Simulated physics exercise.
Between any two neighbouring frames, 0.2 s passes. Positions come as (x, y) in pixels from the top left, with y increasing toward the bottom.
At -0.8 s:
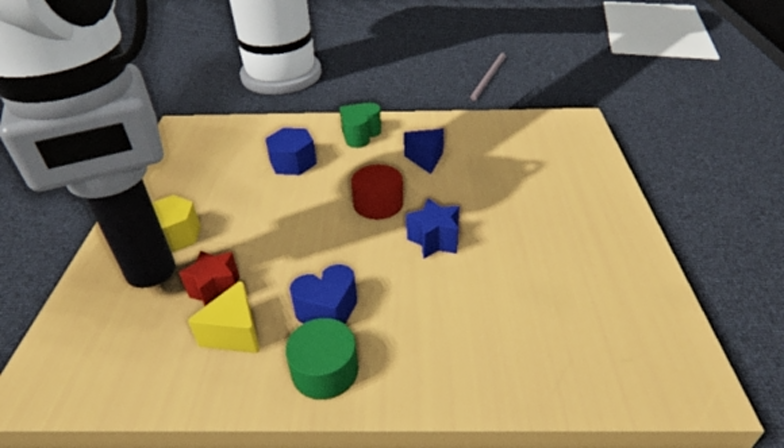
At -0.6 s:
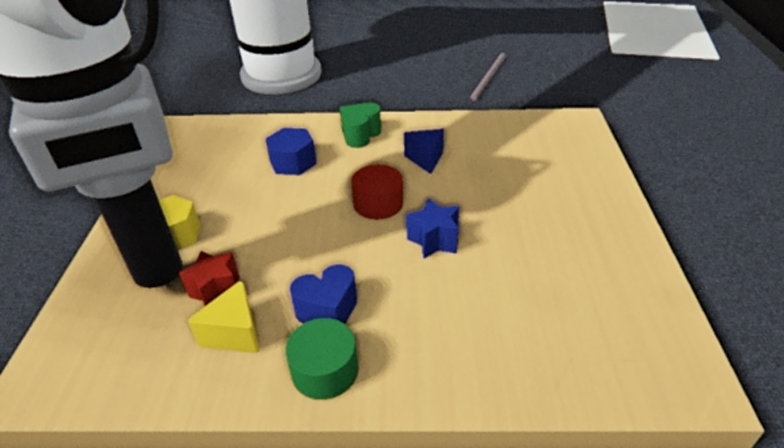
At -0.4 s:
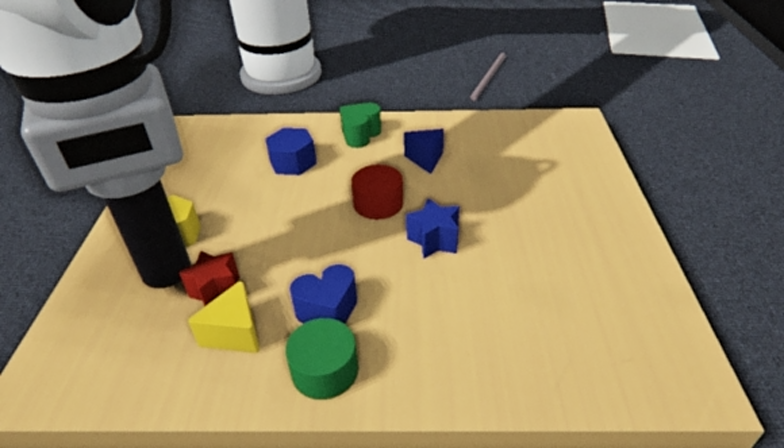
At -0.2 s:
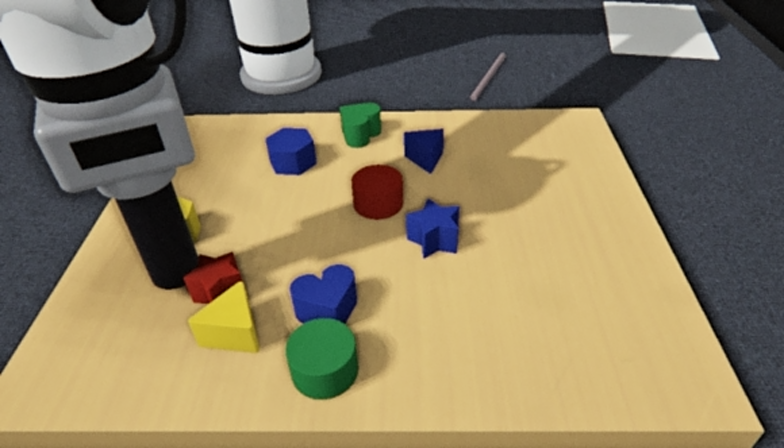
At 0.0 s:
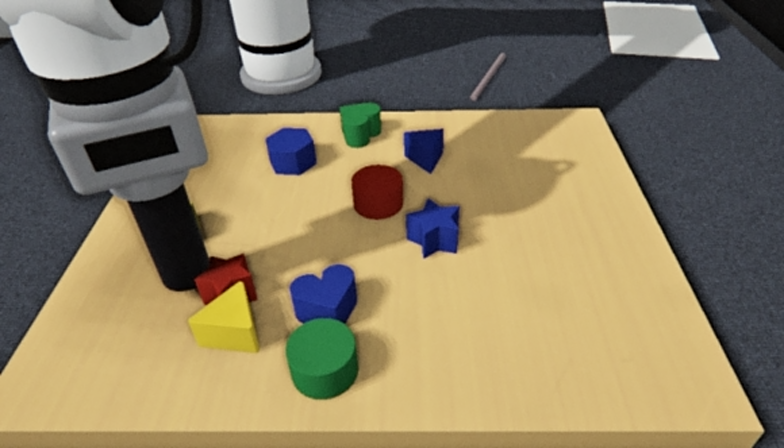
On a light wooden board scattered with coloured blocks, a robot arm's black rod moves slowly to the right beside a red star block, then nudges it slightly rightward while the other blocks stay where they are.
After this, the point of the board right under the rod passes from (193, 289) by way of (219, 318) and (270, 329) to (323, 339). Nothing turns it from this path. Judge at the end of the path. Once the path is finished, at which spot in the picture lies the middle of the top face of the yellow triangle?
Just about (283, 351).
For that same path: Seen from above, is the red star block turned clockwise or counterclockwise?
From above, counter-clockwise.
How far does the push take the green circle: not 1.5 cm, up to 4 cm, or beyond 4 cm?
Of the three bands, it's 1.5 to 4 cm.
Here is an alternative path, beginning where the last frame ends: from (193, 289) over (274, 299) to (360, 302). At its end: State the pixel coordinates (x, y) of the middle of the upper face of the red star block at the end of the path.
The spot you're after is about (403, 280) in the image.
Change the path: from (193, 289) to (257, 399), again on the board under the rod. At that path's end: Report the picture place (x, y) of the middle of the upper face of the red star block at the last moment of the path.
In the picture, that point is around (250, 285).
On the path given first. One third of the way, rod (214, 304); red star block (256, 278), turned 35° anticlockwise; yellow triangle (246, 318), turned 30° clockwise.
Two thirds of the way, rod (266, 314); red star block (305, 282), turned 50° anticlockwise; yellow triangle (277, 339), turned 40° clockwise; green circle (330, 351); blue heart-shaped block (360, 281), turned 15° anticlockwise.
At the end, rod (320, 324); red star block (355, 287), turned 60° anticlockwise; yellow triangle (283, 351), turned 55° clockwise; green circle (343, 363); blue heart-shaped block (402, 273), turned 45° anticlockwise.
